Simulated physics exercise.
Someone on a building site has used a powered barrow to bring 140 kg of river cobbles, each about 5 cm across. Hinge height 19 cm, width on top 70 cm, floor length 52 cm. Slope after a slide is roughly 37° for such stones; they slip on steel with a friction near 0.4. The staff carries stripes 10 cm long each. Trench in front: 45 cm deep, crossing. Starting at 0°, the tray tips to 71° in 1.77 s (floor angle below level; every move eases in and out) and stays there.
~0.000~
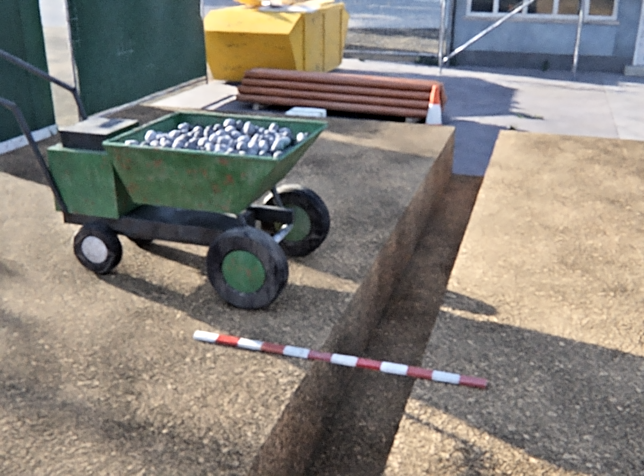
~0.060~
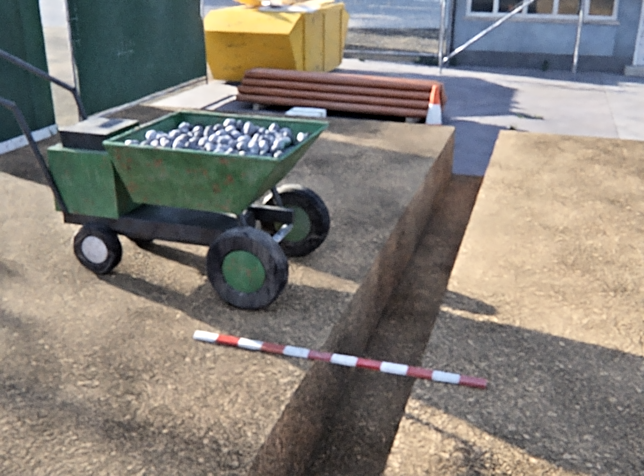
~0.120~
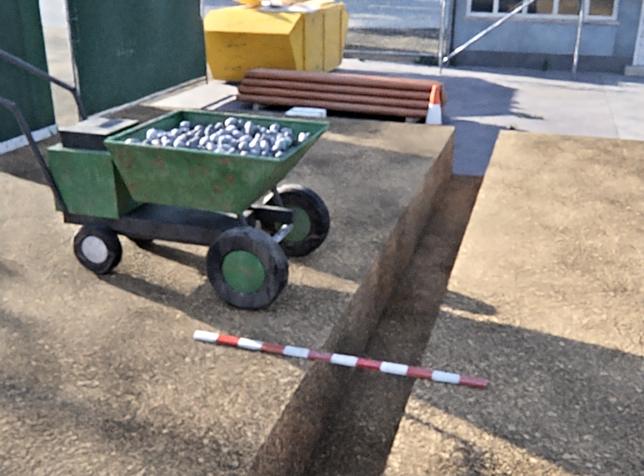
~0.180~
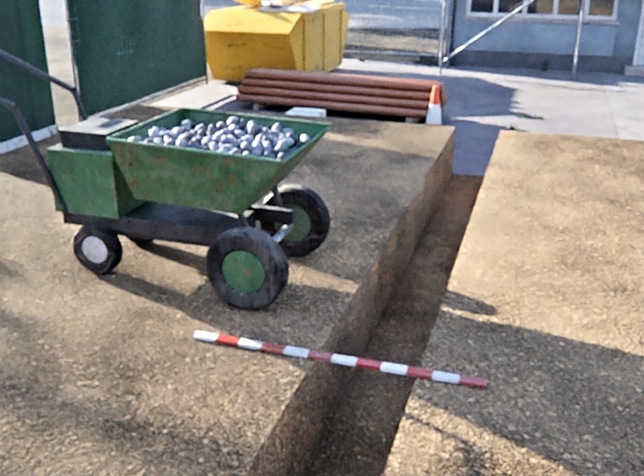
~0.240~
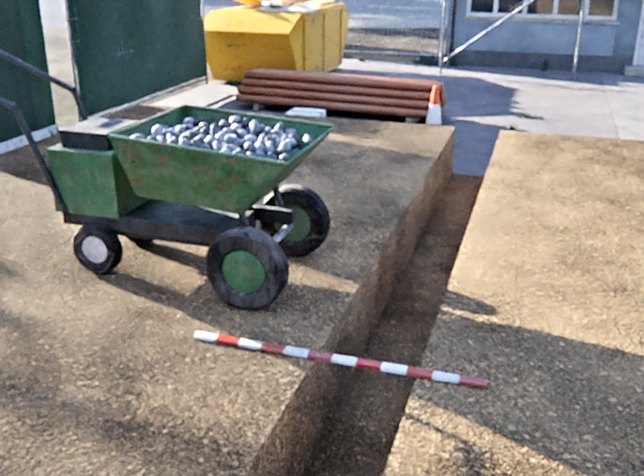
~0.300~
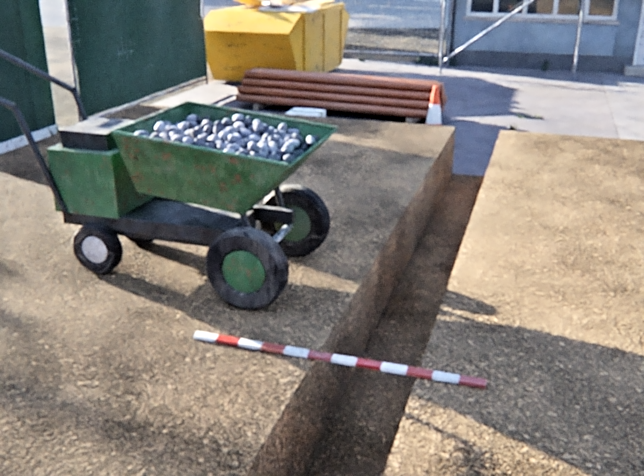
On a sunlit building site, seen from slightly above, a narrow trench cuts through brown ground, with a red-and-white striped staff lying across it. A green wheeled barrow full of grey cobbles stands at left, before dark green panels, stacked reddish pipes and a yellow container. The barrow's tray tilts slightly toward the right, its stones shifting a little, while the camera stays still.
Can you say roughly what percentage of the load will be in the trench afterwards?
Roughly 87 per cent, I would say.
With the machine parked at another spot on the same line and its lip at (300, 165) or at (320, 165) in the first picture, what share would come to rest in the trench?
I'd expect close to 65 per cent at the first and 45 per cent at the second.
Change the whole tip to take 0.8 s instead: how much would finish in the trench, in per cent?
With that change, it comes to around 70 per cent.
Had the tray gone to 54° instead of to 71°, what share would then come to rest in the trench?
In that case some 50 per cent.
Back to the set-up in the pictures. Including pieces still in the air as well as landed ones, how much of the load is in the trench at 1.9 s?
Around 45 per cent of it.
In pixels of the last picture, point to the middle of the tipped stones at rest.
The tipped stones centre close to (411, 362).
After 1.3 s the floor is at 60°; 99 % in the tray, 1 % in the trench; the foremost stones are at (390, 243).
After 1.9 s the floor is at 71°; 45 % in the tray, 47 % in the trench, 8 % past the trench; the foremost stones are at (504, 301).
After 2.2 s the floor is at 71°; 19 % in the tray, 68 % in the trench, 13 % past the trench; the foremost stones are at (576, 318).
After 4.2 s the floor is at 71°; 0 % in the tray, 87 % in the trench, 13 % past the trench; the foremost stones are at (608, 340).
